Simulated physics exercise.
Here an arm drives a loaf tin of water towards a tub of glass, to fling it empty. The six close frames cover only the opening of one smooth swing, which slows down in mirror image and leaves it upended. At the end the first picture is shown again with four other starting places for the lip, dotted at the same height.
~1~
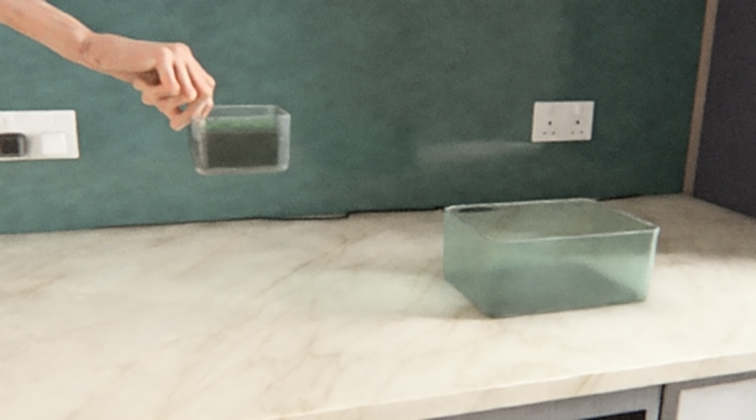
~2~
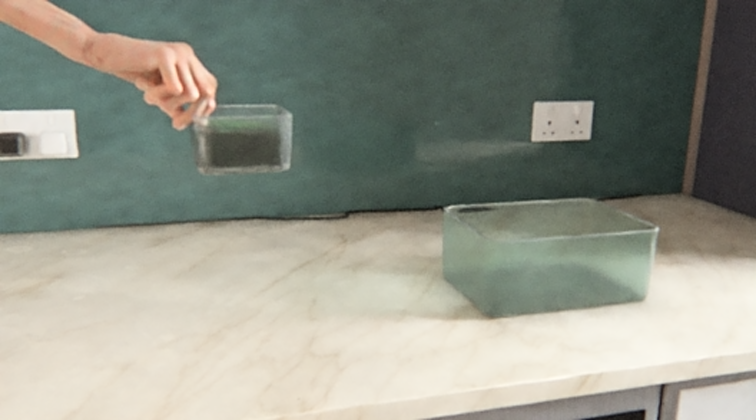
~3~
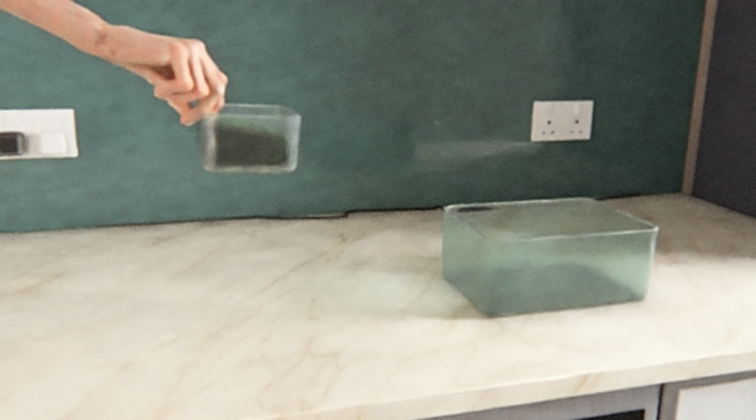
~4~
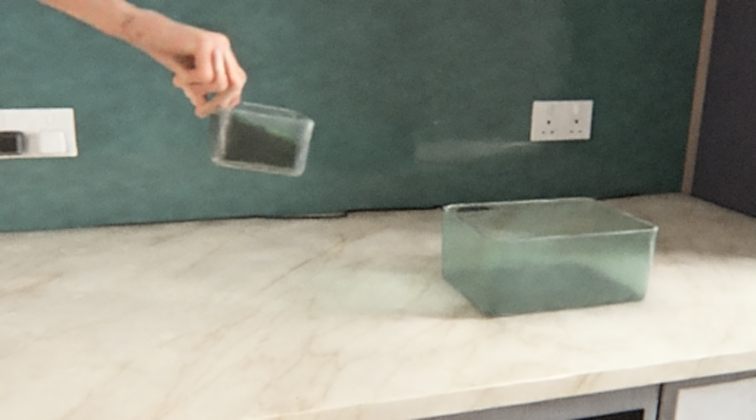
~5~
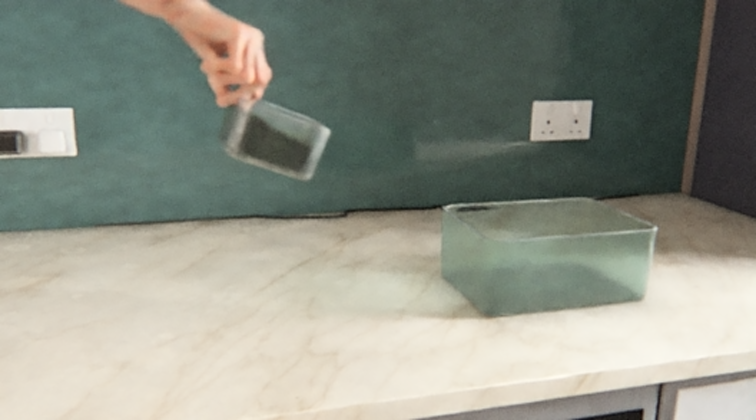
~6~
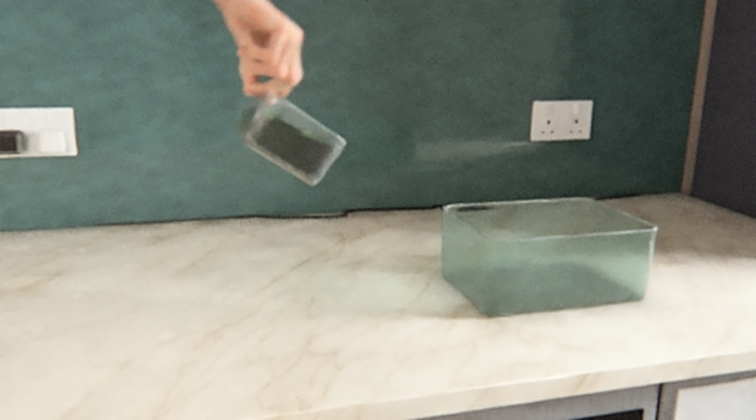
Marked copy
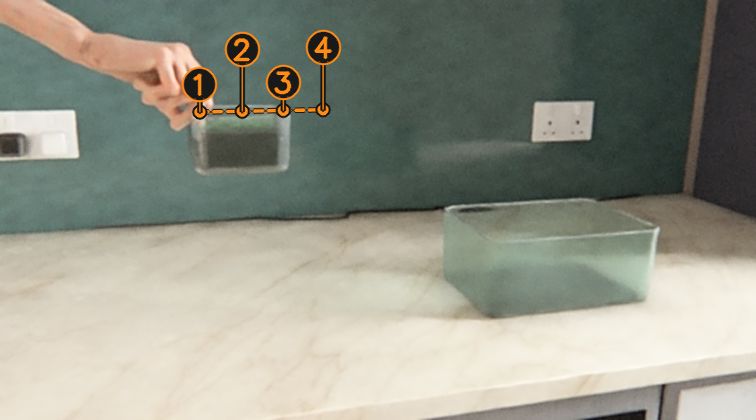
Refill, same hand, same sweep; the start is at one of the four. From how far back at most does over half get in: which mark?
Dot 4 just does it.
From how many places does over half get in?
One of them.
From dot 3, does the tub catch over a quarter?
No, it does not.
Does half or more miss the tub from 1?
Yes.
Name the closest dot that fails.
It is 3.
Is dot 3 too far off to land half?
Yes.
On the marked copy, 1 at (199, 112); 2 at (242, 111); 3 at (283, 110); 4 at (323, 109).
Choosing 1, about 0 % lands in the tub, 100 % falls short.
Choosing 2, about 0 % lands in the tub, 97 % falls short and 3 % goes beside or beyond.
Choosing 3, about 8 % lands in the tub, 87 % falls short and 5 % goes beside or beyond.
Choosing 4, about 82 % lands in the tub, 14 % falls short and 4 % goes beside or beyond.
